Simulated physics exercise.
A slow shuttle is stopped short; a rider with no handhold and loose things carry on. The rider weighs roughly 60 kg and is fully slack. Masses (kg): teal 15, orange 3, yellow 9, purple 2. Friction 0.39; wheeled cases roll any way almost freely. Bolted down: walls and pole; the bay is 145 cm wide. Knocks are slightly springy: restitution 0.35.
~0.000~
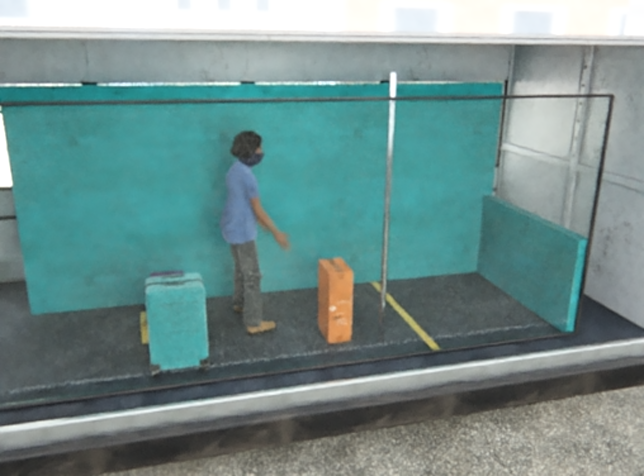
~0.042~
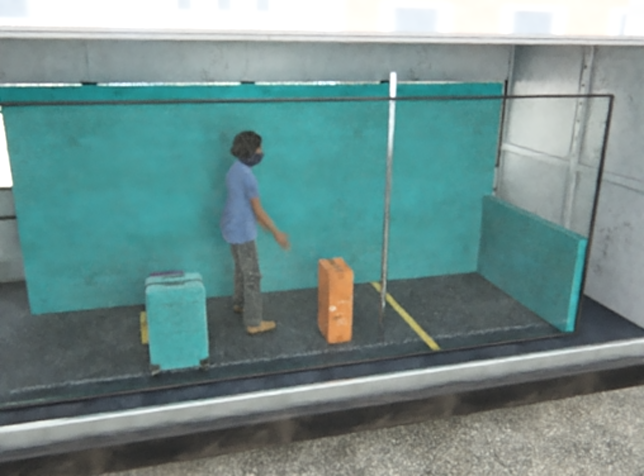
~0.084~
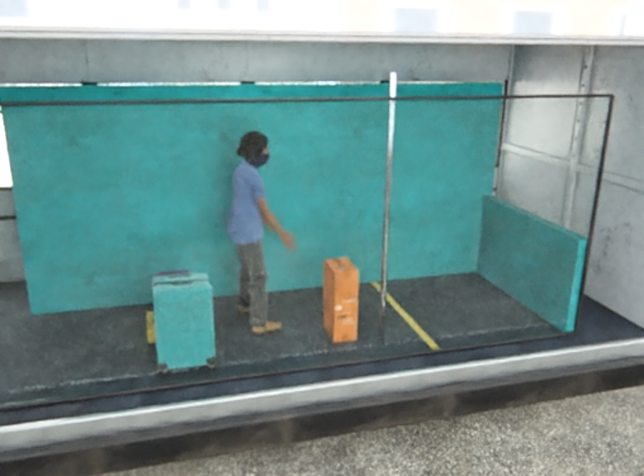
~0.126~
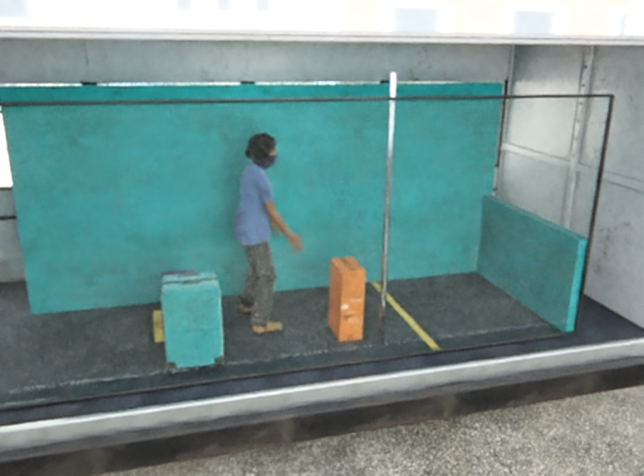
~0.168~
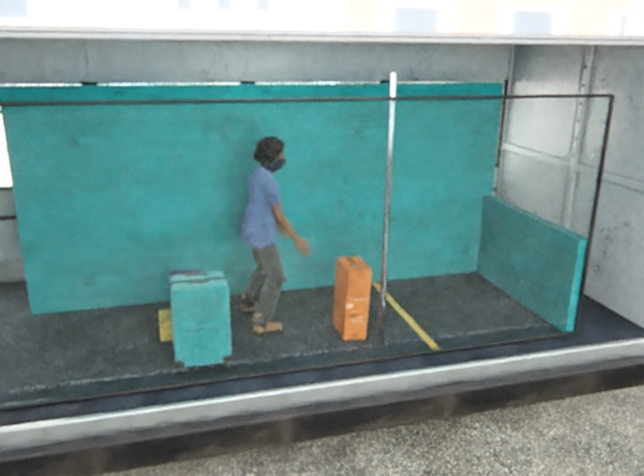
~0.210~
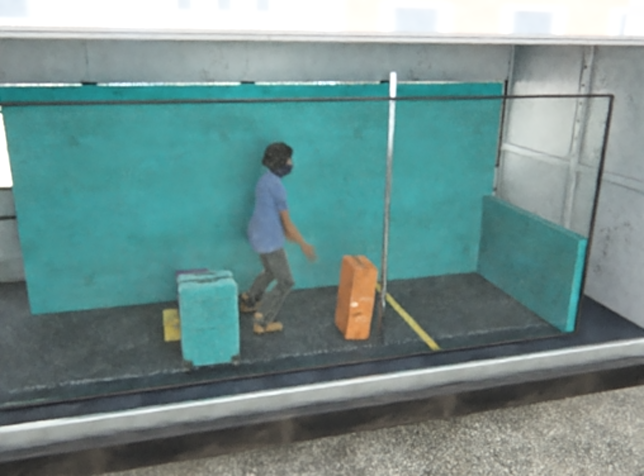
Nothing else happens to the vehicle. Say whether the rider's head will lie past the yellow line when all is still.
This time the rider's head stops short of the yellow line.
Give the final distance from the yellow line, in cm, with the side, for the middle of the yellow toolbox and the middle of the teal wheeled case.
Yellow toolbox 170 short, teal wheeled case 70 short.
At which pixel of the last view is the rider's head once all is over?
Near (350, 309).
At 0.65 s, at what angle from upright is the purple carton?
Roughly 0°.
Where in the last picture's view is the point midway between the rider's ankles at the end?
At about (283, 303).
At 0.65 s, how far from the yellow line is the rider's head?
About 45 cm short of it.
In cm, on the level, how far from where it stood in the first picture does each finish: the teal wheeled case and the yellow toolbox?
About: Teal wheeled case 120, yellow toolbox 25.
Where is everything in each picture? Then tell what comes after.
In the first picture, rider's head (245, 157), yellow line (432, 344).
In the second picture, rider's head (245, 157).
In the third picture, rider's head (252, 157).
In the fourth picture, rider's head (259, 159).
In the fifth picture, rider's head (267, 162).
In the sixth picture, rider's head (275, 167), yellow line (432, 344). Everything loose set off at about 1.4 m/s.
After 0.40 s the rider's head is 78 cm short of the yellow line, near (312, 212) in the last picture's view.
After 0.65 s the rider's head is 45 cm short of the yellow line, near (349, 304) in the last picture's view; the yellow toolbox 171 cm short of the yellow line, tilted 0°.
After 1.05 s the rider's head is 47 cm short of the yellow line, near (351, 309) in the last picture's view; the yellow toolbox 171 cm short of the yellow line, tilted 0°.
Final state at 2.5 s, teal wheeled case stops short of the yellow line; yellow toolbox stops short of the yellow line; purple carton stops short of the yellow line; rider's hips stop short of the yellow line; rider's head stops short of the yellow line.
